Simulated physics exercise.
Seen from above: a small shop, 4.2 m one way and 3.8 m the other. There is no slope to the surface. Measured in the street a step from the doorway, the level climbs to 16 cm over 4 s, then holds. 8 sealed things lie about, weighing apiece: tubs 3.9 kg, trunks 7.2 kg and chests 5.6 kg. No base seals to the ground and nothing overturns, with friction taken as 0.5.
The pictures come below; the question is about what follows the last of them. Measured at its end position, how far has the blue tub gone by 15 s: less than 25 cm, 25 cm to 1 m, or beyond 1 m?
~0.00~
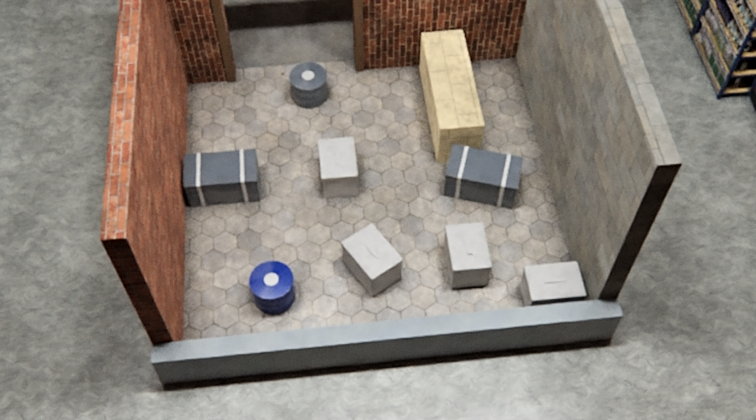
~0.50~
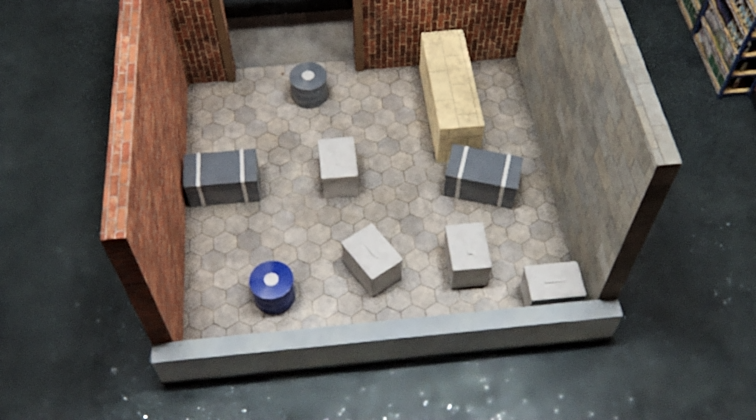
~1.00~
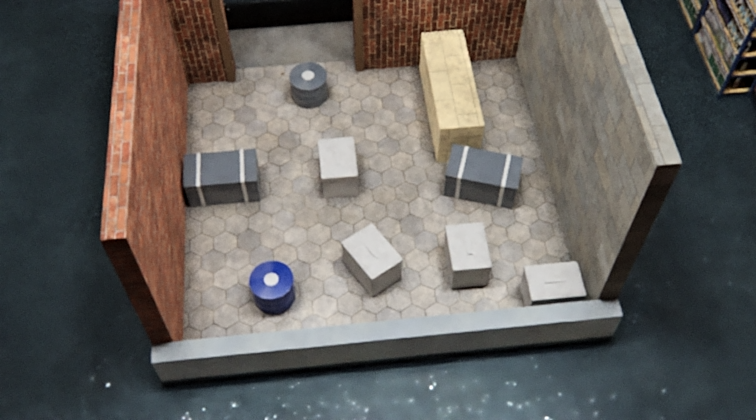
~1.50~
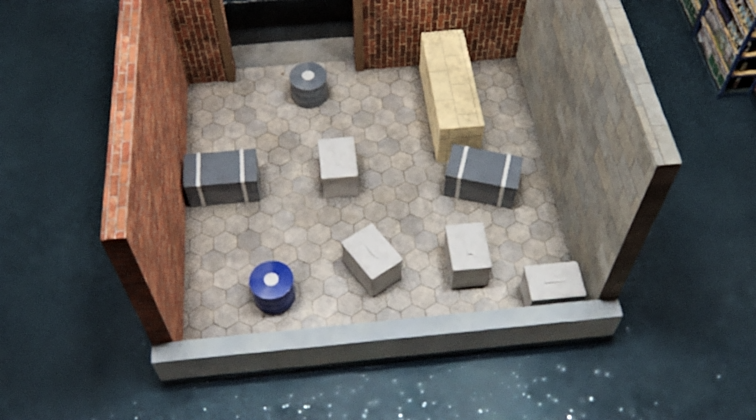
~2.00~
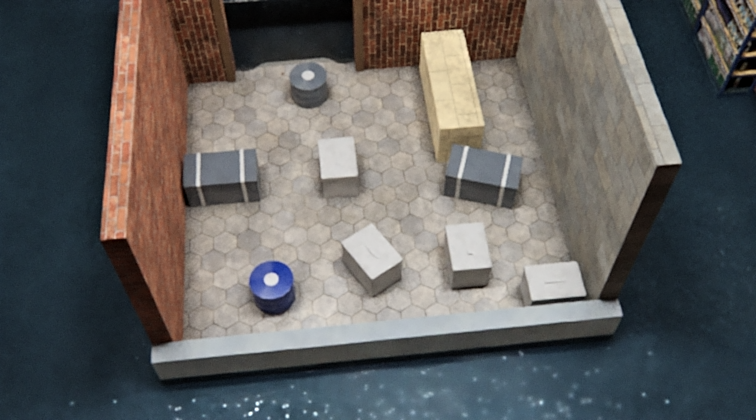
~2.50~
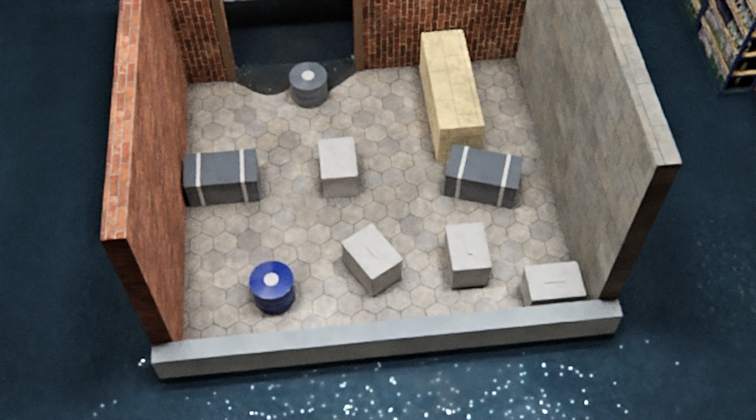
I expect it ends up well away.
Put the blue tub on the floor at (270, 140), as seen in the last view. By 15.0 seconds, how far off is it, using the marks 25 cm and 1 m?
By then it winds up well off.
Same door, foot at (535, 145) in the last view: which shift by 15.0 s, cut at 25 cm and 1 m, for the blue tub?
By then the blue tub has been carried a long way.
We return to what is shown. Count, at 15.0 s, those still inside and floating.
Count: 8.
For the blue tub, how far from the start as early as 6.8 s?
Some 40 cm from the start.
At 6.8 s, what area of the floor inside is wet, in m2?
13 m2.
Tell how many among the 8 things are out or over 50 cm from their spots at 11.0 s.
5 in all.
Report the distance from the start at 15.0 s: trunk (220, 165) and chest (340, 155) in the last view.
140 cm and 200 cm respectively.
After 3.5 s the blue tub is near (271, 280), 0.0 m from its start, aground; 0 afloat.
After 6.8 s the blue tub is near (269, 315), 0.4 m from its start, afloat; 5 afloat.
After 11.0 s the blue tub is near (423, 244), 1.6 m from its start, afloat; 8 afloat.
After 15.0 s the blue tub is near (416, 198), 1.8 m from its start, afloat; 8 afloat.
